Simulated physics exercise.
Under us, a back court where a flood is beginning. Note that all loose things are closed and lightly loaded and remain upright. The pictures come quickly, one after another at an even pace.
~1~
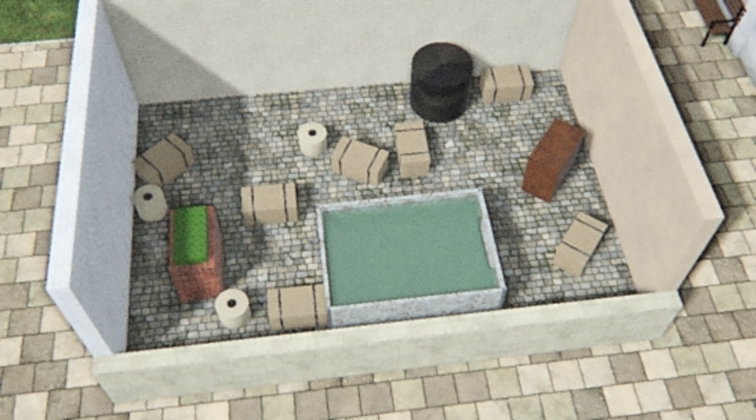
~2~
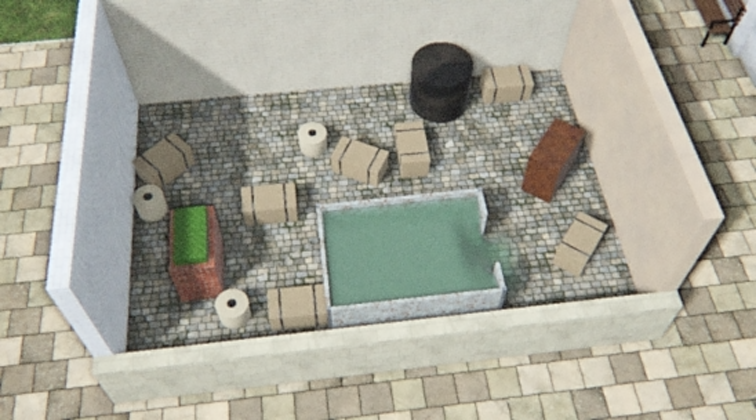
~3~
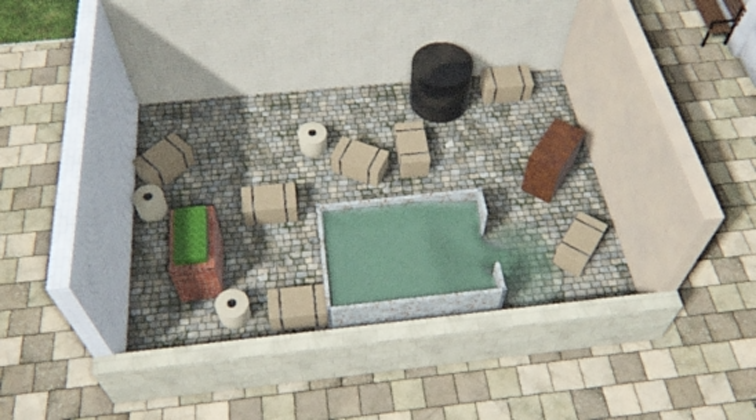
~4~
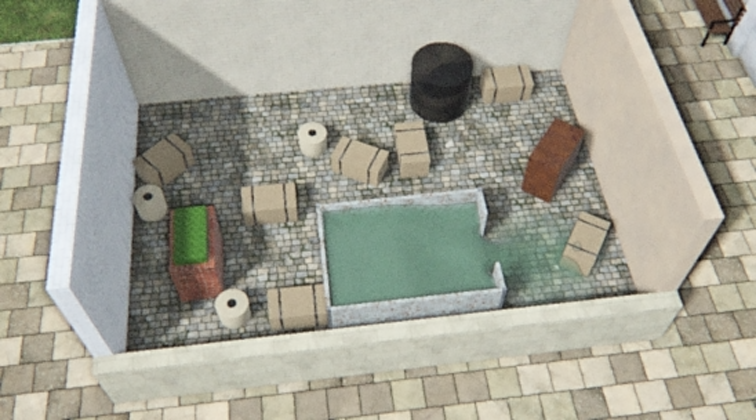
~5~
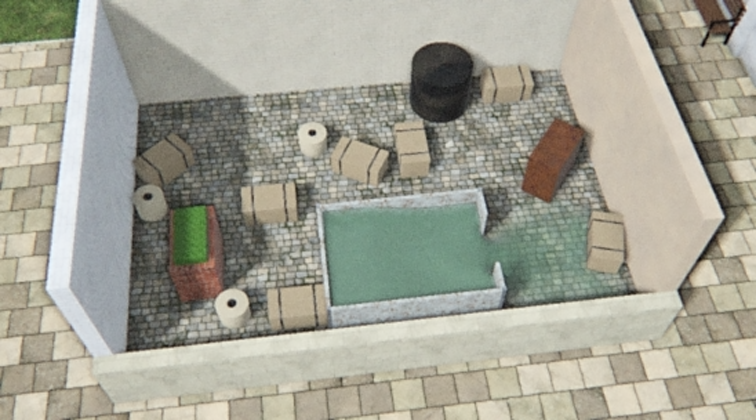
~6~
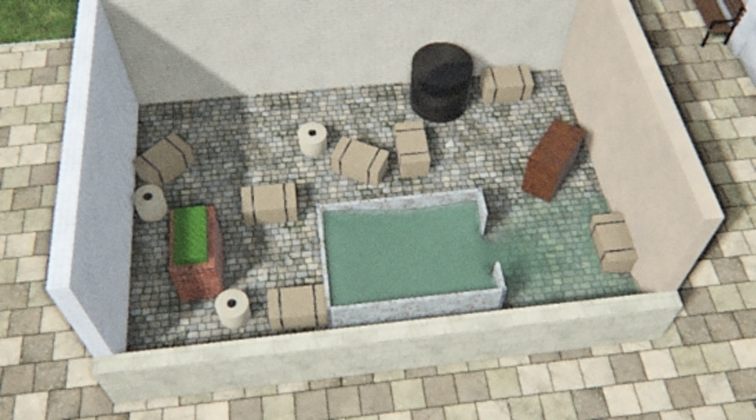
At first, green water fills a pale-walled tank in a cobbled court scattered with trunks, white rolls and a dark barrel. Then the tank's right side opens and water spreads rightward across the stones, and the nearest trunk turns and shifts right toward the wall while the other objects stay put.
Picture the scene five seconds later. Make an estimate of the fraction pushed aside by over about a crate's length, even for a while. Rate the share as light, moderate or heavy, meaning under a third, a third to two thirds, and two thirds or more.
Light.
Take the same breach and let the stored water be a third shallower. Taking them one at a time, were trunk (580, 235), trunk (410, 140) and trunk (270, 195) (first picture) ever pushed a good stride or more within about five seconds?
First one cleared the mark, second one missed the mark, third one missed the mark.
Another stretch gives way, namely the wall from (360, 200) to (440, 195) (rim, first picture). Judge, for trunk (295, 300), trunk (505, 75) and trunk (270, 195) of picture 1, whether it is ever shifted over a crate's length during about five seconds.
In the order asked: Never gets that far, then never gets that far, then never gets that far.
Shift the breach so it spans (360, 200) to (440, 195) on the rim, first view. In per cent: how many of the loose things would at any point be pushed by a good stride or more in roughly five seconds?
Around 50 in a hundred.
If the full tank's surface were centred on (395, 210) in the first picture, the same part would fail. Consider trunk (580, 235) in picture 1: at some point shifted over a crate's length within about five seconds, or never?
As for that object: Went the full length.
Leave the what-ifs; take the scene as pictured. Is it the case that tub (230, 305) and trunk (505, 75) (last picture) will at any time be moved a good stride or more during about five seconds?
Taking them in turn, within that distance and carried that far.
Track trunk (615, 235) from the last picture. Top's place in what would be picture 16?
I'd put it at about (611, 197).
A moment on, 0 of 10 are well off their spots; 1 afloat.
Next, 1 of 10 are well off their spots; 1 afloat.
Later, 1 of 10 are well off their spots; 2 afloat.
In the end, 2 of 10 are well off their spots, and 2 have been at some point; 2 afloat.
